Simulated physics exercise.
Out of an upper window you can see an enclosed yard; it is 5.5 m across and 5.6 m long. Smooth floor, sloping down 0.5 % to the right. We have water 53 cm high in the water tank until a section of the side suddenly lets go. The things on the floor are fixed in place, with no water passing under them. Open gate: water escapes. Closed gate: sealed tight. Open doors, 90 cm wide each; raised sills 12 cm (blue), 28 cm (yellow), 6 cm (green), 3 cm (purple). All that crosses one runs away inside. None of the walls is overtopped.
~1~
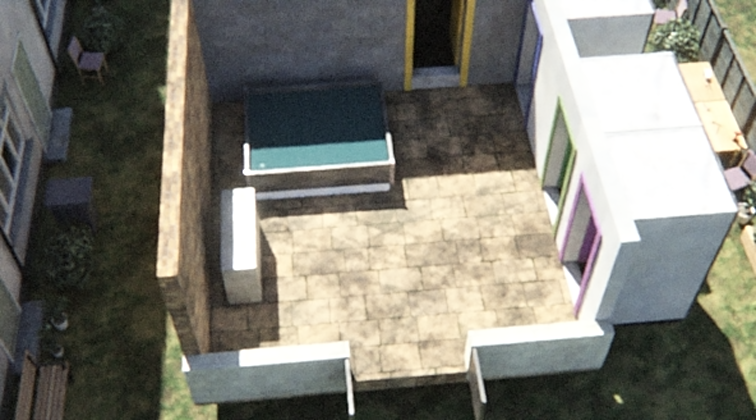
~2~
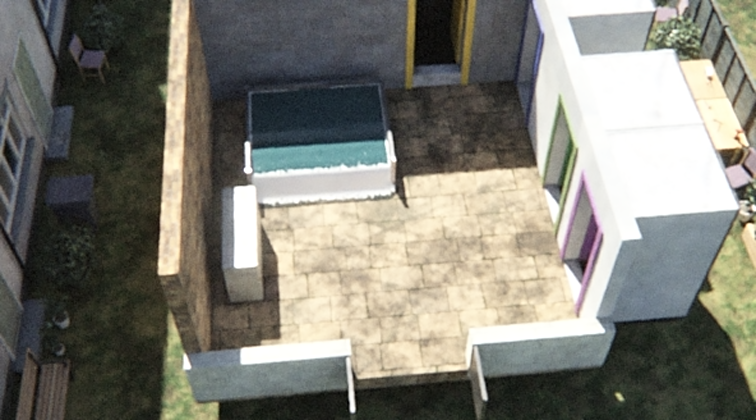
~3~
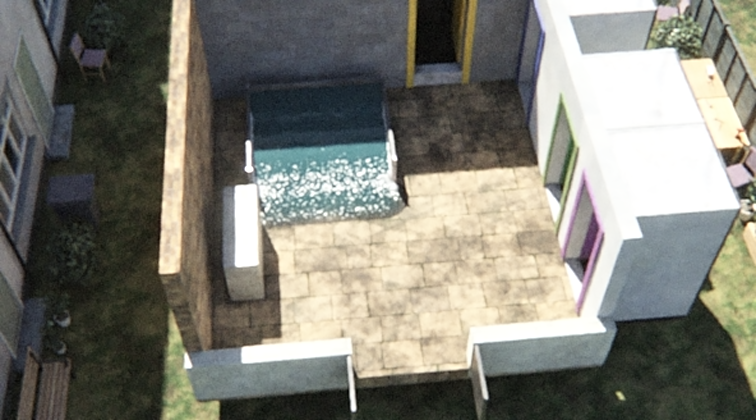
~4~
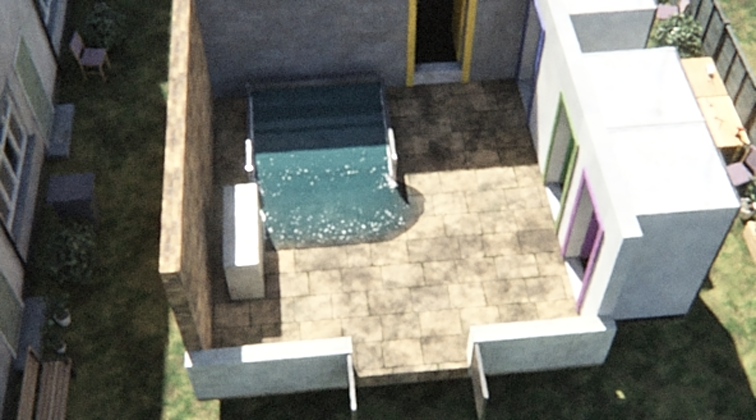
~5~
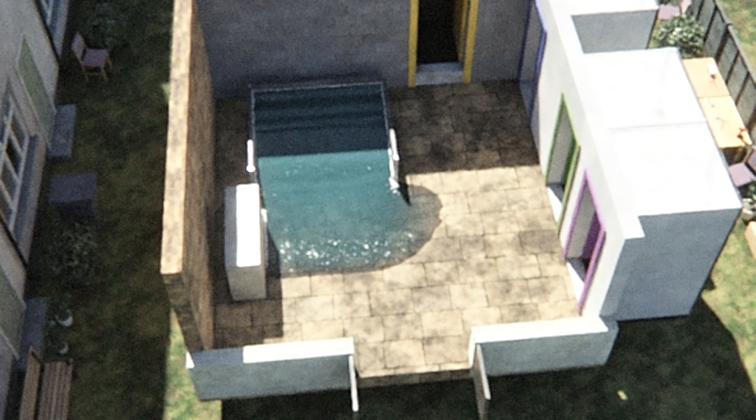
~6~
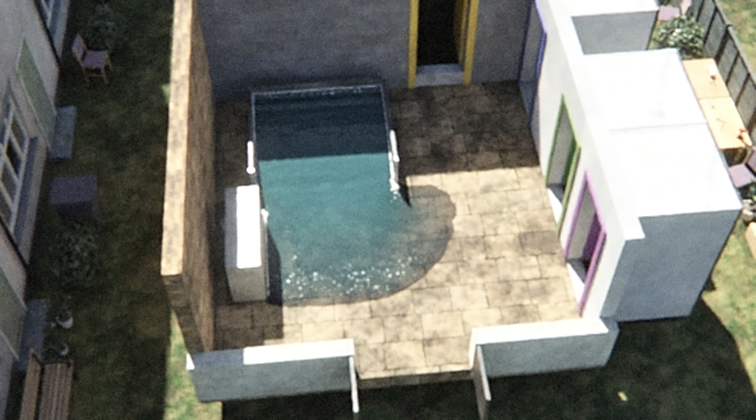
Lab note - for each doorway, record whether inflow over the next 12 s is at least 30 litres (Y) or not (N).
Blue door: Short of the limit, yellow door: Short of the limit, green door: Short of the limit, purple door: Beyond the limit.
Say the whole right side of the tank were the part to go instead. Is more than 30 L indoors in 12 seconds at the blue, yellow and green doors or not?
Compared with the limit, blue is higher, yellow is lower and green is higher.
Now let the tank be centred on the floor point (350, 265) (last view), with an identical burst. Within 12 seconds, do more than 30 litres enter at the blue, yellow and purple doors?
Compared with that limit, blue falls short, yellow falls short and purple falls short.
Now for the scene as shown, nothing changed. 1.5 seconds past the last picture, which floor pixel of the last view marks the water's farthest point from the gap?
That's around (544, 347) in the last picture.
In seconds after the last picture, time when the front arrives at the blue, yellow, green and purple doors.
Blue: 6.0 s; yellow: 6.0 s; green: 3.2 s; purple: 1.8 s.
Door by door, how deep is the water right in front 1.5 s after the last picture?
Readings (cm): Blue = 0; yellow = 0; green = 0; purple = 0.
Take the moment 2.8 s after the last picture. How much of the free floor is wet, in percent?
65 %.
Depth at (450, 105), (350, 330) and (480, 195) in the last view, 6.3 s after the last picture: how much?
First spot near 1 cm, second near 5 cm, third near 3 cm.
Then, 0.7 s after the last picture water covers 45 % of the floor and is deepest (31 cm) near (313, 367); blue door not reached, yellow door not reached, green door not reached, purple door not reached.
Then, 1.5 s after the last picture water covers 60 % of the floor and is deepest (33 cm) near (313, 356); blue door not reached, yellow door not reached, green door not reached, purple door not reached.
Then, 2.8 s after the last picture water covers 65 % of the floor and is deepest (24 cm) near (313, 367); blue door not reached, yellow door not reached, green door not reached, purple door 8 cm at the sill, 3 L in.
Then, 6.3 s after the last picture water covers 90 % of the floor and is deepest (13 cm) near (217, 130); blue door 2 cm at the sill, 0 L in, yellow door 1 cm at the sill, 0 L in, green door 6 cm at the sill, 0 L in, purple door 9 cm at the sill, 64 L in.
Then, 11.3 s after the last picture water covers 95 % of the floor and is deepest (8 cm) near (530, 153); blue door 8 cm at the sill, 2 L in, yellow door 6 cm at the sill, 0 L in, green door 5 cm at the sill, 0 L in, purple door 6 cm at the sill, 140 L in.
